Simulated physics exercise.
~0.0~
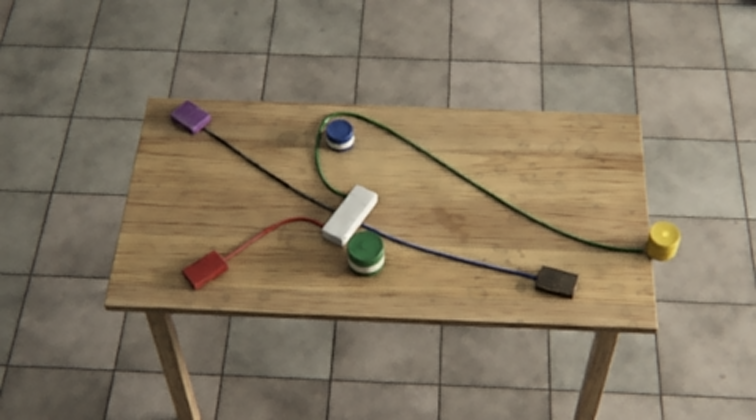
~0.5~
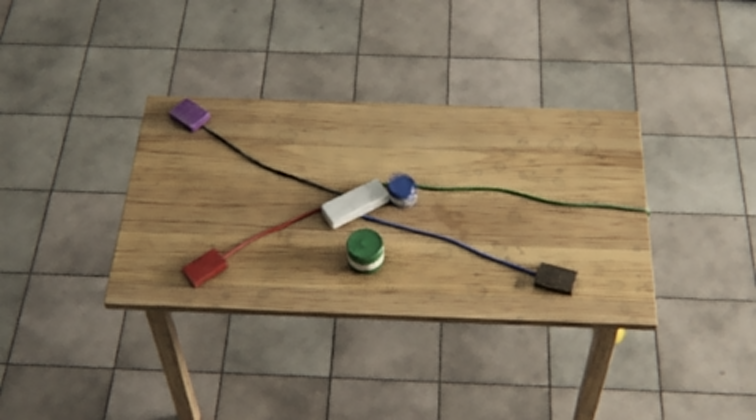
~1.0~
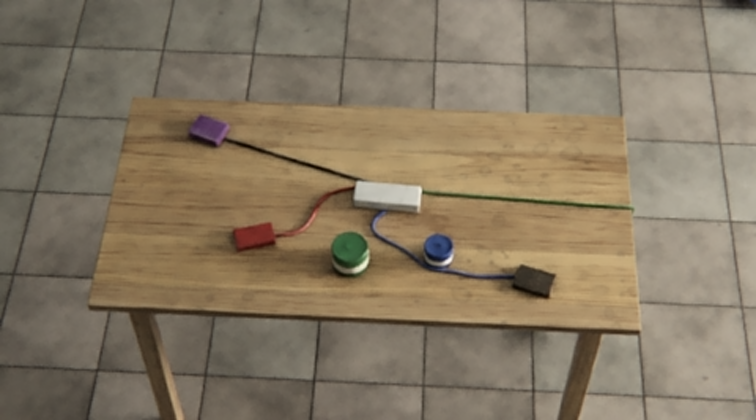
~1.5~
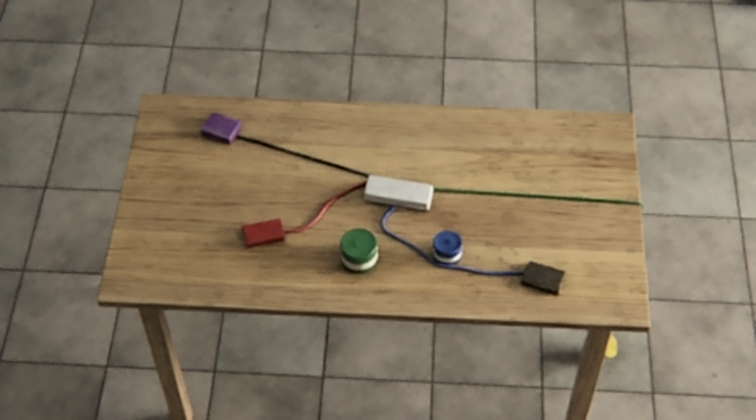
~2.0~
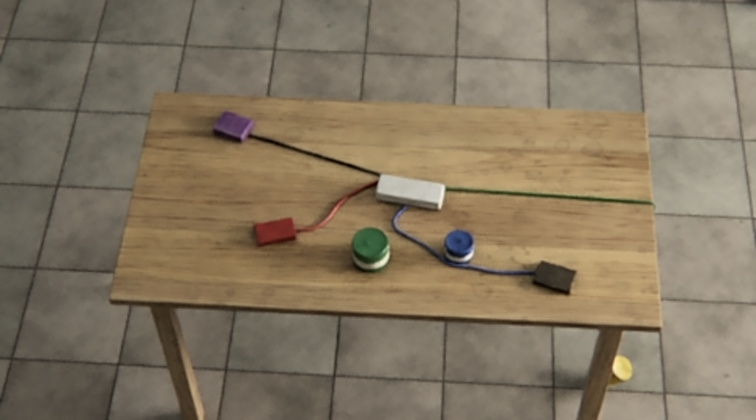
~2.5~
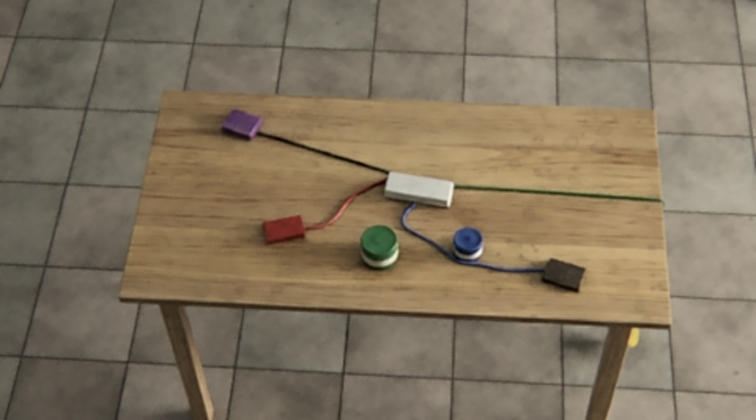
Yellow cylinder dropping off a wooden table's right edge, its green cable dragging the white strip and blue canister before hanging taut.
